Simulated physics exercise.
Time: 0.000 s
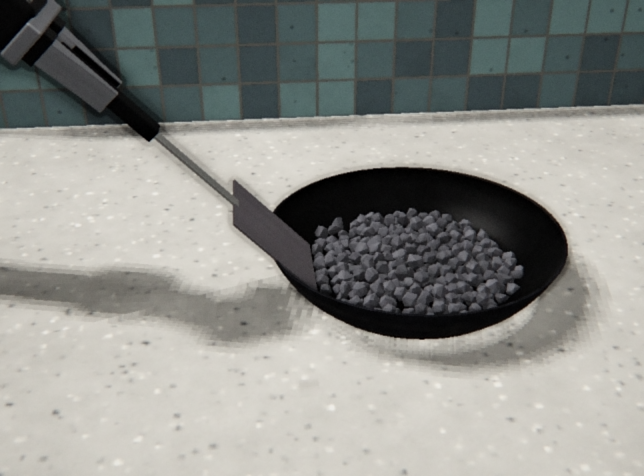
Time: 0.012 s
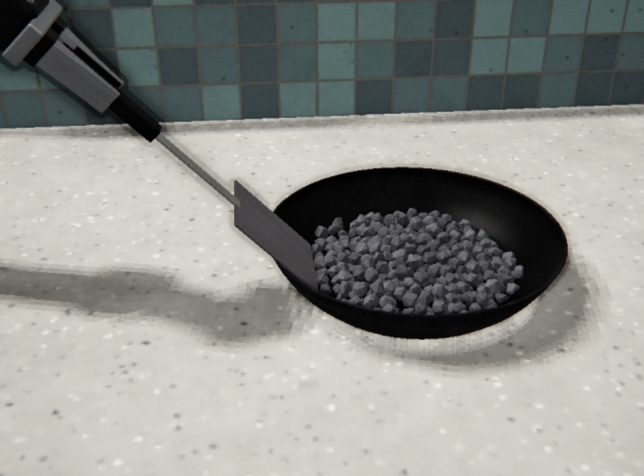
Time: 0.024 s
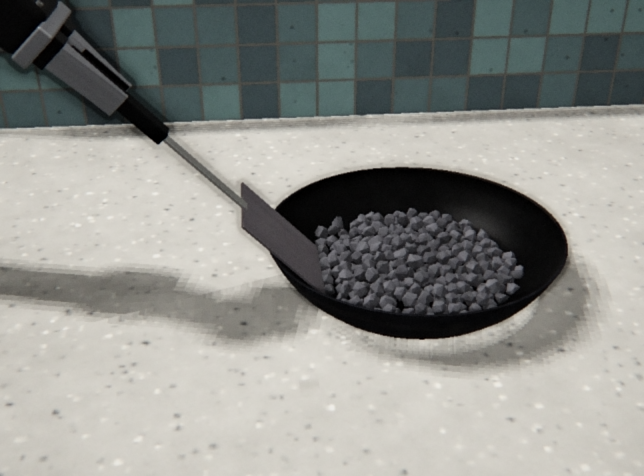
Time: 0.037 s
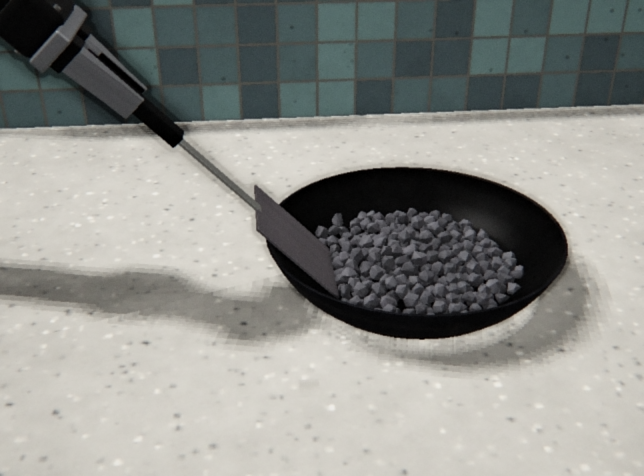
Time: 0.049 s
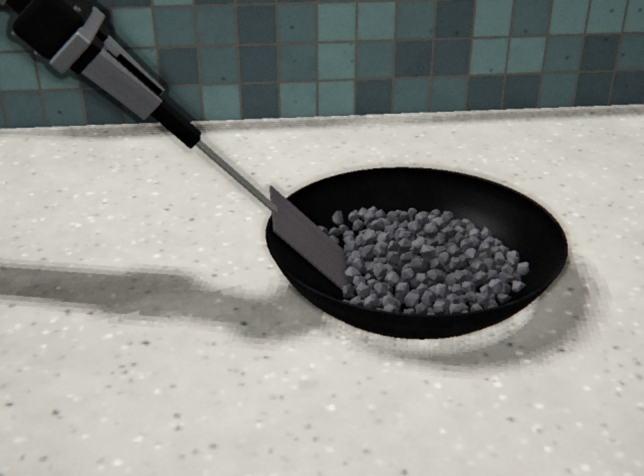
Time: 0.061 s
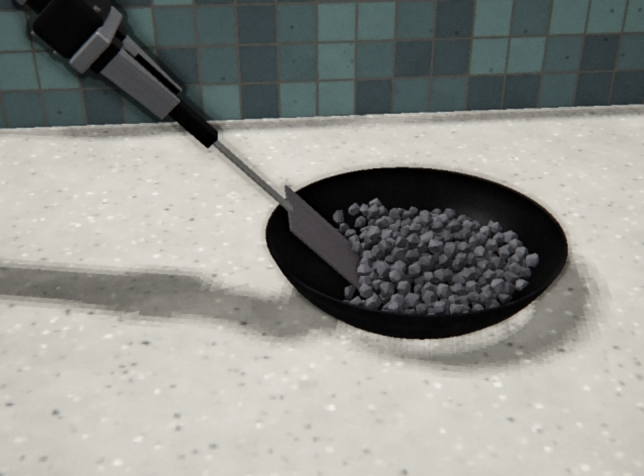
A black and grey robot arm holding a flat grey turner reaches in from the upper left, over a pale speckled countertop seen from slightly above, with teal tiles behind. At first nearly still, the turner then slides slowly rightward inside the black frying pan, its blade slanted. It nudges the heap of small dark grey pebbles slightly right, while the pan and camera stay still.
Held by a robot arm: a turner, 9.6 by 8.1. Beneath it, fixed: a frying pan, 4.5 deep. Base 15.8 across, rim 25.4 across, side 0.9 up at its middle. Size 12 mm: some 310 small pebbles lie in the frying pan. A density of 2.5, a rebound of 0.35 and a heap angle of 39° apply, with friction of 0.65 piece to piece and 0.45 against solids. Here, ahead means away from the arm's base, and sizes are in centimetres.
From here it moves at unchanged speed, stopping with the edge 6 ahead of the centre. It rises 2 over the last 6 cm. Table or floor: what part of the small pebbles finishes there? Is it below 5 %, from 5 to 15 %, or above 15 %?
From 5 to 15 %.
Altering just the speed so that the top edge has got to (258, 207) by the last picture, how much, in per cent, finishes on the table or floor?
Some 5 percent.
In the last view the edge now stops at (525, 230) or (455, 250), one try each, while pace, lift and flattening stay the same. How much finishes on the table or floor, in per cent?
Around 35 per cent for the first try and 0 per cent for the second.
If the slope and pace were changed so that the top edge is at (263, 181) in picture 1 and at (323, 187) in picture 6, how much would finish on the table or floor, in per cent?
Around 10 per cent finishes there.
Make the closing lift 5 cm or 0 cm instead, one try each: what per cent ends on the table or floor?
Roughly 10 per cent, then 5 per cent.
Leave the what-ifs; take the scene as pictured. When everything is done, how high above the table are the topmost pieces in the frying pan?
Height at the end: Around 6.0 cm.
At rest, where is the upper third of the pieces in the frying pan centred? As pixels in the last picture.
I'd say around pixel (517, 237).
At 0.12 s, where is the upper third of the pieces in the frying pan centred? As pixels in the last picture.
(485, 243).
By 0.09 s, sloping 47°, highest piece 6 above the table; 307 in the frying pan.
By 0.12 s, sloping 47°, highest piece 7 above the table; 307 in the frying pan.
By 0.34 s, sloping 47°, highest piece 6 above the table; 286 in the frying pan, 19 on the table or floor, 2 on the blade or in flight.
By 1.39 s, sloping 47°, highest piece 5 above the table; 285 in the frying pan, 22 on the table or floor.
Final count, 285 in the frying pan, 22 on the table or floor. That is 7 % on the table or floor.
